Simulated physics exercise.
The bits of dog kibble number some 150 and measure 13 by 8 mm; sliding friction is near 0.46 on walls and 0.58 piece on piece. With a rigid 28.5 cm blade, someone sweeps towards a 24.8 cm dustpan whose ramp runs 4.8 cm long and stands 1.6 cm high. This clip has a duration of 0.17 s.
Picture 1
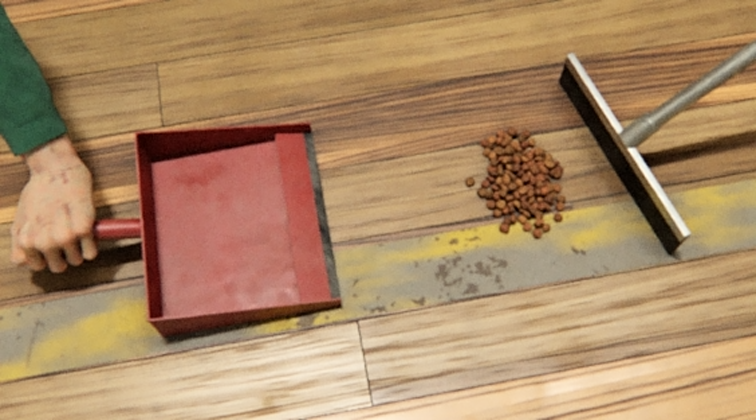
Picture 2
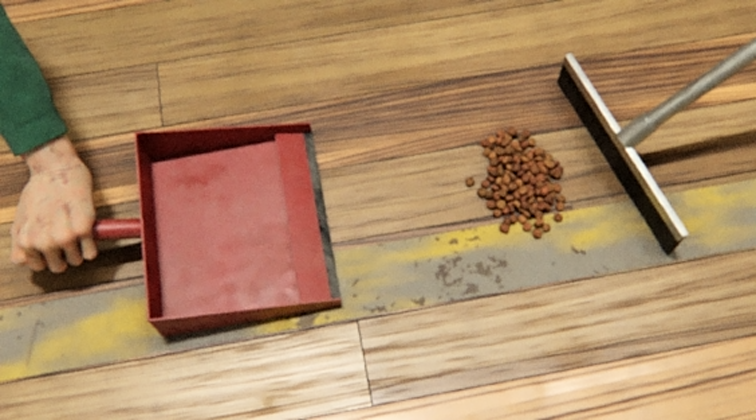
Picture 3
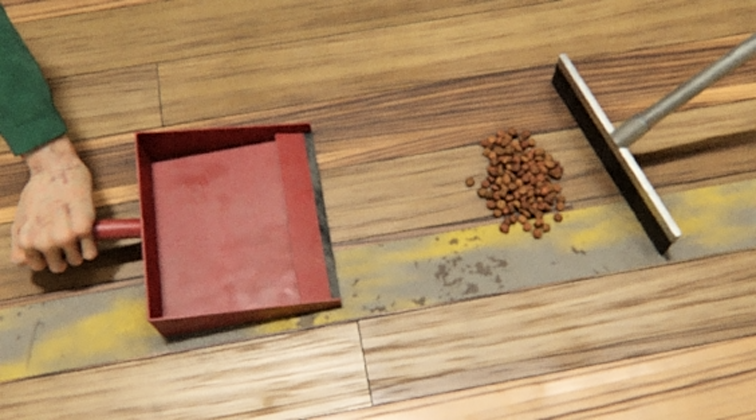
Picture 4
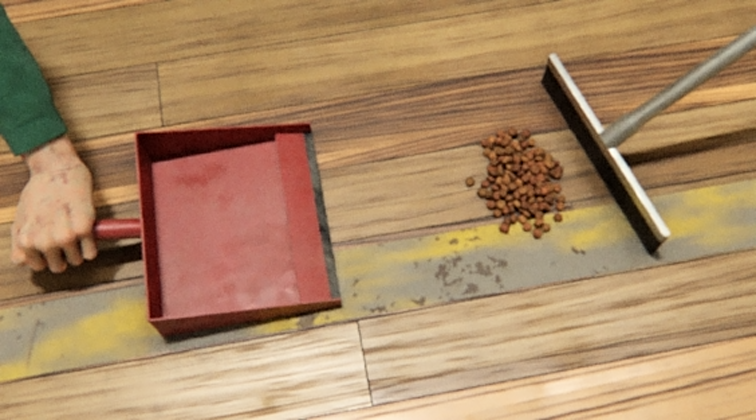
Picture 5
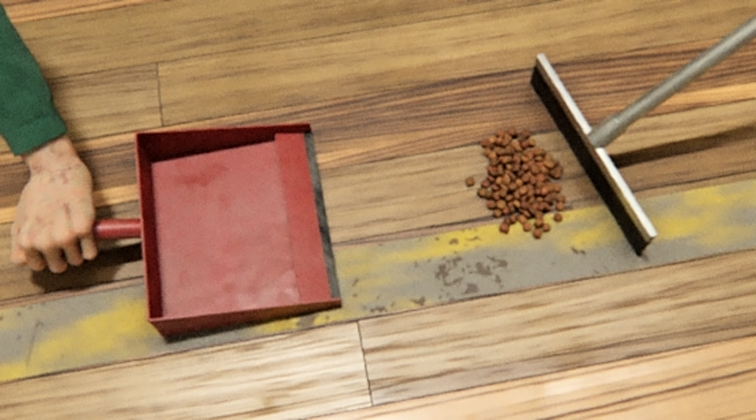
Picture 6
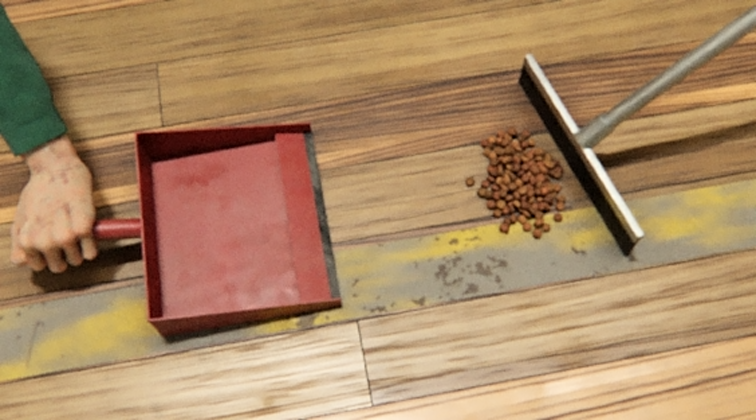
The clip opens on a wooden floor with a worn grey and yellow strip, where a green-sleeved hand holds a red dustpan at left, facing a small pile of brown kibble. The long-handled blade at right then slides slowly left, closing most of its gap to the pile, while pan and kibble stay still.
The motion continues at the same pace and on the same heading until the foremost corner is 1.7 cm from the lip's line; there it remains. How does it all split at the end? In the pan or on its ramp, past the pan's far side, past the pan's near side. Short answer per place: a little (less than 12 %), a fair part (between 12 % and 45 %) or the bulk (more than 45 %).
Pan - a little, far side - a little, near side - a little.
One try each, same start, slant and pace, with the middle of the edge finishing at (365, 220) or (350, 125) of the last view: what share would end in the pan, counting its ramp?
About 10 and 0 per cent.
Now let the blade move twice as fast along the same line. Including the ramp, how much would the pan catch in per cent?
Near 15 %.
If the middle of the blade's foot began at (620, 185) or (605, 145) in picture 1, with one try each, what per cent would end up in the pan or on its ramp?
Estimates: 10 percent and 0 percent.
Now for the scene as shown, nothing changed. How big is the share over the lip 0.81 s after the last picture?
By that time, around 5 percent.
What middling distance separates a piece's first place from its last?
24 cm, roughly.
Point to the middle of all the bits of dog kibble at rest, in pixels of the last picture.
(350, 203).
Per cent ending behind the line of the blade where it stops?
About 5 per cent.
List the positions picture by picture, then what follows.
Blade from (683, 236) to (570, 61), moved 0.0 cm, 0 of the pieces shifted so far; middle of the pieces at (518, 179); pan at (226, 232), in the first picture.
Blade from (681, 236) to (568, 61), moved 0.3 cm, 0 of the pieces shifted so far; middle of the pieces at (518, 179), in the second picture.
Blade from (674, 236) to (562, 61), moved 1.1 cm, 0 of the pieces shifted so far; middle of the pieces at (518, 179), in the third picture.
Blade from (663, 237) to (551, 62), moved 2.4 cm, 0 of the pieces shifted so far; middle of the pieces at (518, 179), in the fourth picture.
Blade from (650, 237) to (540, 62), moved 4.0 cm, 0 of the pieces shifted so far; middle of the pieces at (518, 179), in the fifth picture.
Blade from (637, 237) to (528, 62), moved 5.6 cm, 0 of the pieces shifted so far; middle of the pieces at (518, 179); pan at (226, 232), in the sixth picture.
Then, 0.30 s after the last picture, middle of the blade 19 cm from the lip; 0 % over the lip, far side 0 %, near side 0 %.
Then, 0.50 s after the last picture, middle of the blade 10 cm from the lip; 0 % over the lip, far side 0 %, near side 0 %.
Then, 0.81 s after the last picture, middle of the blade 5 cm from the lip; 5 % over the lip, far side 0 %, near side 0 %.
In the end, pan 5 %, far side 0 %, near side 0 %, in front of the lip or behind the blade 95 %.
